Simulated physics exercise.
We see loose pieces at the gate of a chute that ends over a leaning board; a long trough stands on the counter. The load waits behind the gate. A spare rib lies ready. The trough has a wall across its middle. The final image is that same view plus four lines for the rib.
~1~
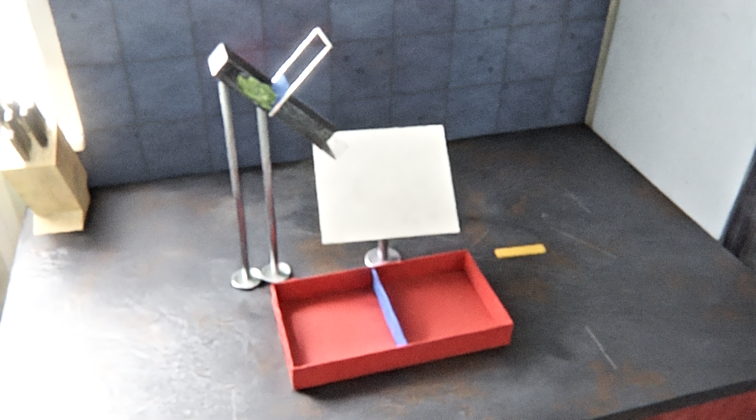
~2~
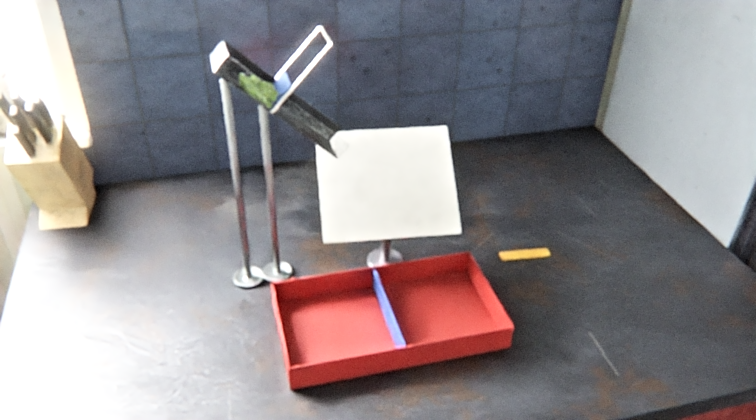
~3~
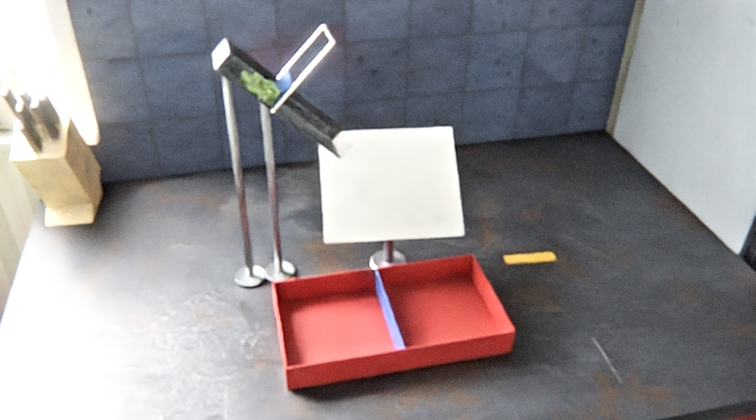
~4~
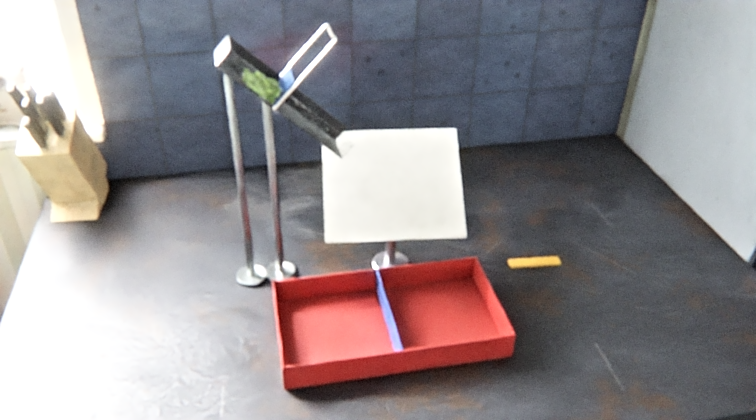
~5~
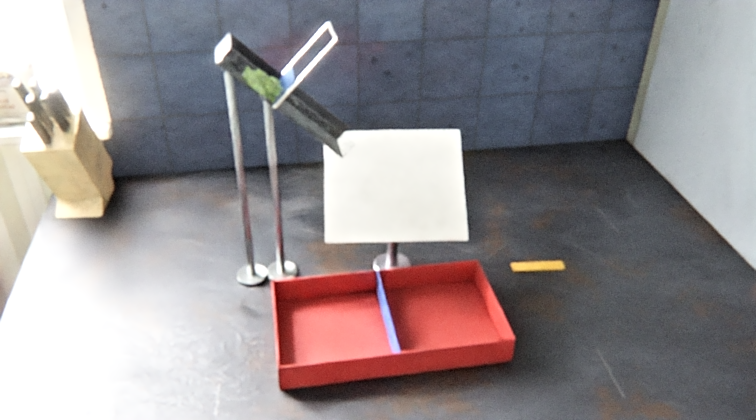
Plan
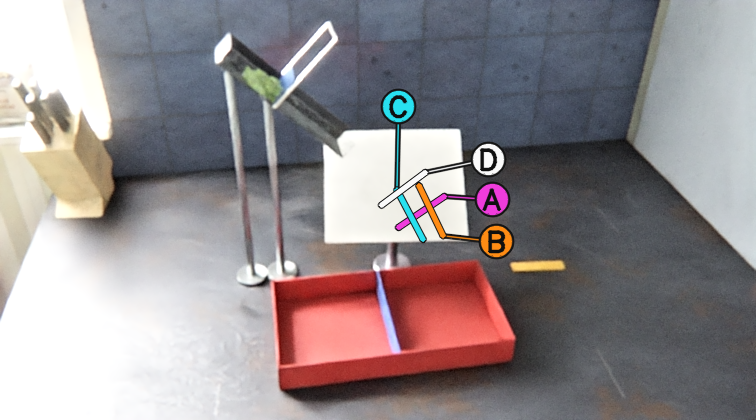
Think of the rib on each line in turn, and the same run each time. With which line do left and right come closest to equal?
The best line is A.
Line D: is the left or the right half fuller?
The left half.
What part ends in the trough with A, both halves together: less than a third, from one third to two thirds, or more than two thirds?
Line A gives more than two thirds.
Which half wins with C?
More lands on the right.
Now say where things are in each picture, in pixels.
The first frame shows load behind the gate at (256, 94), dried peas; lip of the chute at (331, 151), sloping fairly steeply.
The second frame shows middle of the board at (387, 182), tilted fairly steeply; middle of its low edge at (394, 238); of its high edge at (382, 129).
The third frame shows front corners of the trough at (286, 368) and (515, 331); front end of its middle wall at (404, 349); gate still shut at (287, 81).
The fourth frame shows middle of the load at (261, 88); lip at (338, 149).
The fifth frame shows middle of the load at (262, 86); lip at (340, 149).
On the marked copy, line A from (444, 196) to (398, 227); line B from (418, 185) to (443, 235); line C from (396, 189) to (423, 239); line D from (425, 172) to (381, 205).
Choosing A, of what is caught, about two thirds in the left half, about a third in the right.
Choosing B, of what is caught, a small part in the left half, most in the right.
Choosing C, of what is caught, a small part in the left half, most in the right.
Choosing D, of what is caught, most in the left half, a small part in the right.
